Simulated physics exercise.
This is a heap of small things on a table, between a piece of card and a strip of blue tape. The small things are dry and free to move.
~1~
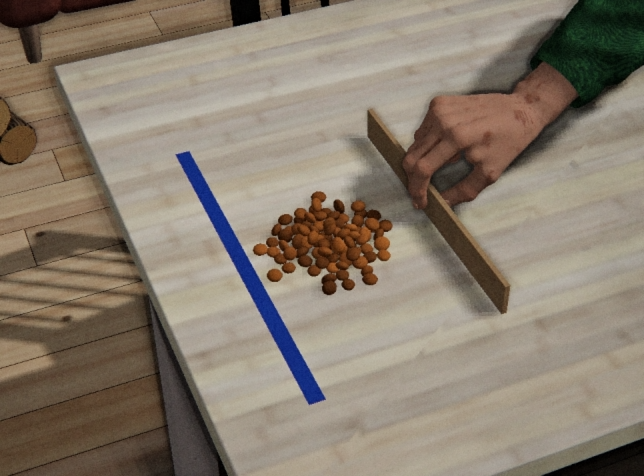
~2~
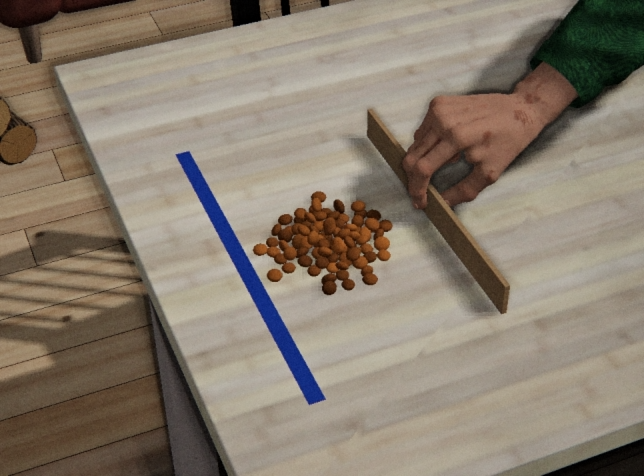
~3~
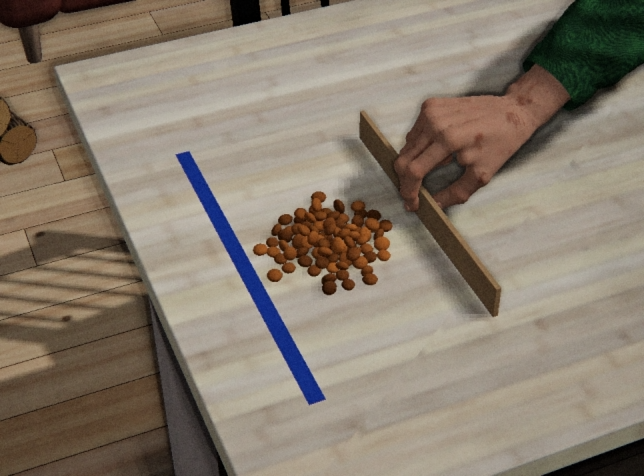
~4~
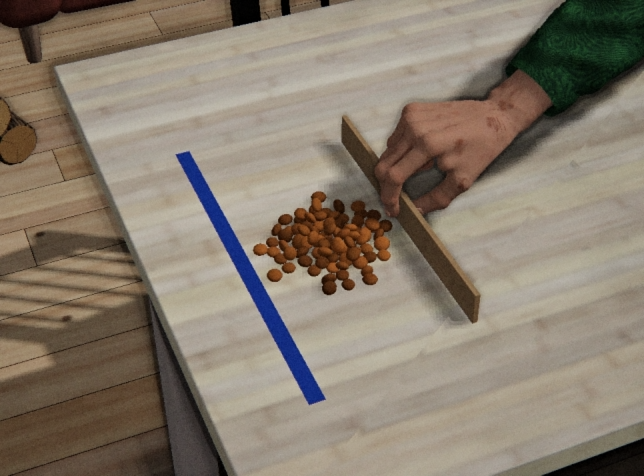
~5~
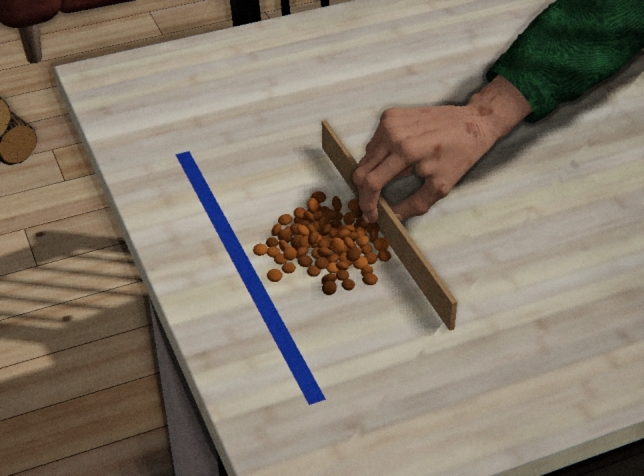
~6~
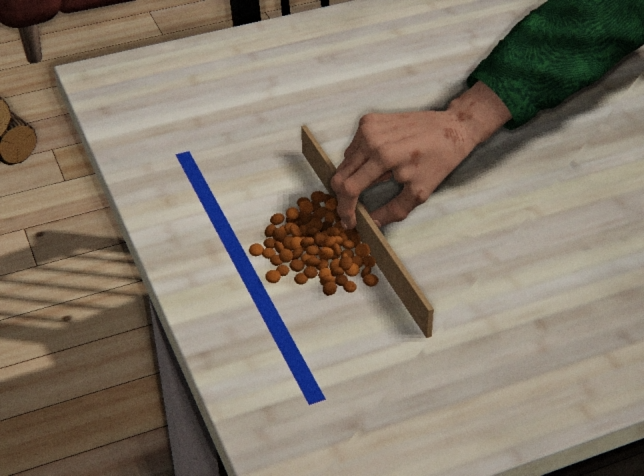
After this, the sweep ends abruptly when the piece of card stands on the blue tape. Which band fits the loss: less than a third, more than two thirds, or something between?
The part that falls is under a third.
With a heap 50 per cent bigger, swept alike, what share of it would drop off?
Close to 10 per cent.
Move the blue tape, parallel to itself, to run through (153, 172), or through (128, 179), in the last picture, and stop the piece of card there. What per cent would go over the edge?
About 50 and 90 per cent.
Soon, piece of card still moving, near (294, 227); heap all on the table, its front near (202, 257).
A while on, piece of card stopped at the blue tape; heap a stray few over the edge.
Towards the end, piece of card stopped at the blue tape; heap a small part over the edge.
Finally, piece of card stopped at the blue tape; heap a small part over the edge.
